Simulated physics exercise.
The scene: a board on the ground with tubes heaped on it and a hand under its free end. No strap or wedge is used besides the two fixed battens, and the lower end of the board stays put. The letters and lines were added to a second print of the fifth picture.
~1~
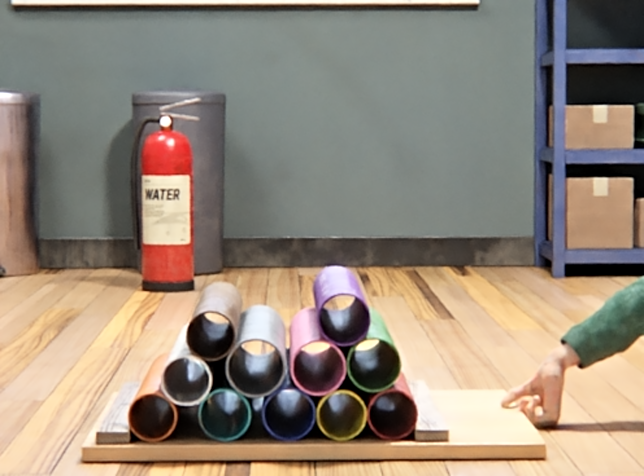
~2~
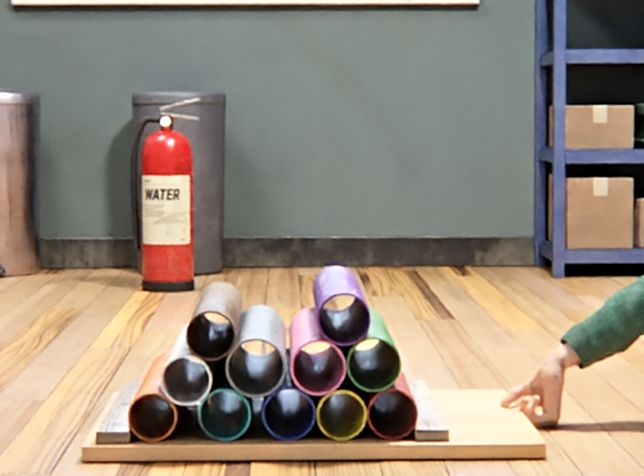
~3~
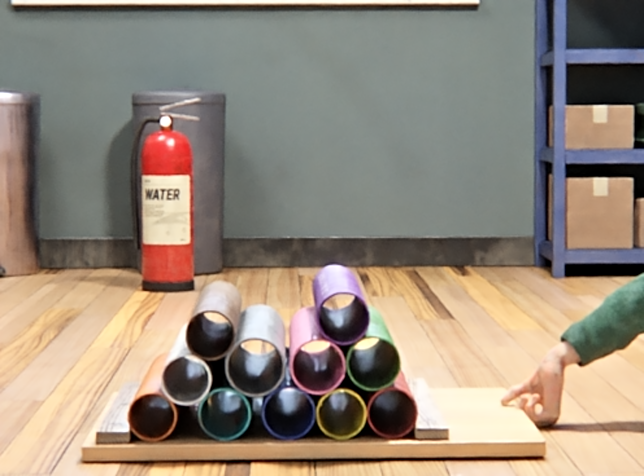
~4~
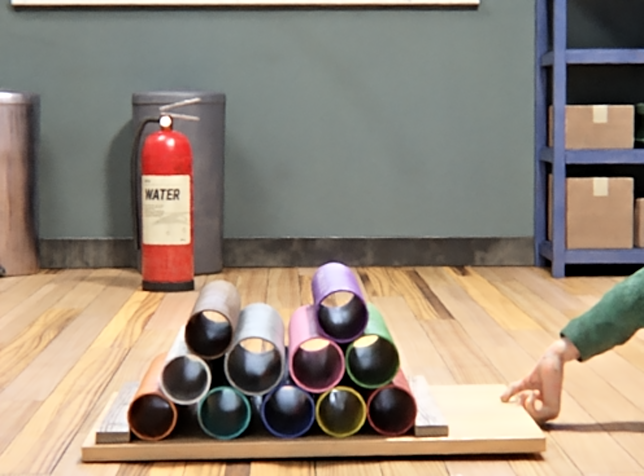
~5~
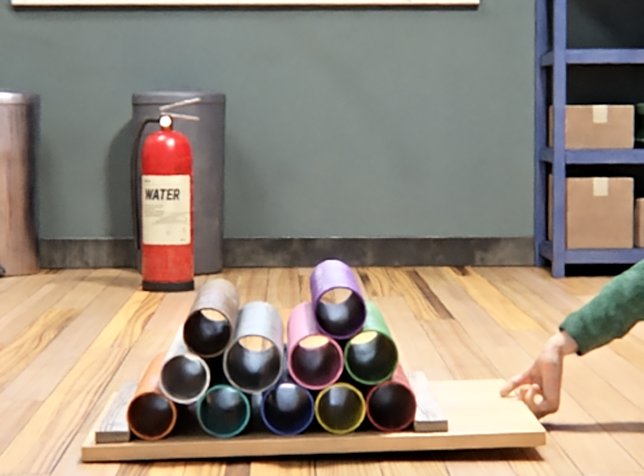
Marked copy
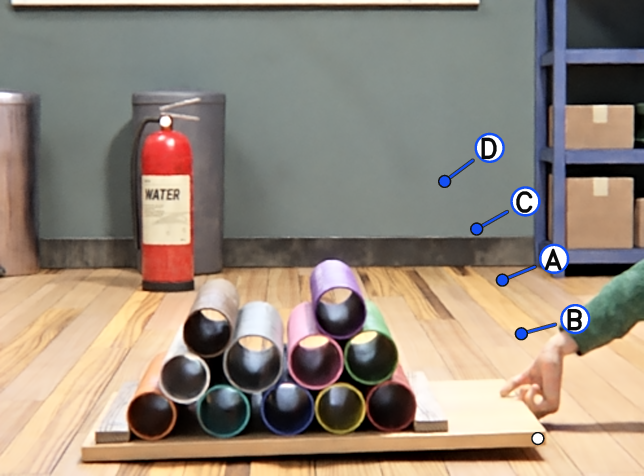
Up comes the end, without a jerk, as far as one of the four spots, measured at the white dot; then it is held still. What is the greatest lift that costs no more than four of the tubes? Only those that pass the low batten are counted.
Raise it to A.
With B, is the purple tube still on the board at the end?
Yes.
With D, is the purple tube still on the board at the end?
The purple tube: No.
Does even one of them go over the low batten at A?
Yes.
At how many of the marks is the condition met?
Two of them.
On the marked copy, A at (502, 280); B at (521, 333); C at (477, 229); D at (445, 182); the white dot at (538, 438).
Taking A. A third of the way, board at 15°.
Two thirds of the way, board at 22°.
When it is over, board at 22°, two over the low batten (white, brown).
As for the rest, B two over the low batten (white, brown); C nine over the low batten; D eleven over the low batten.
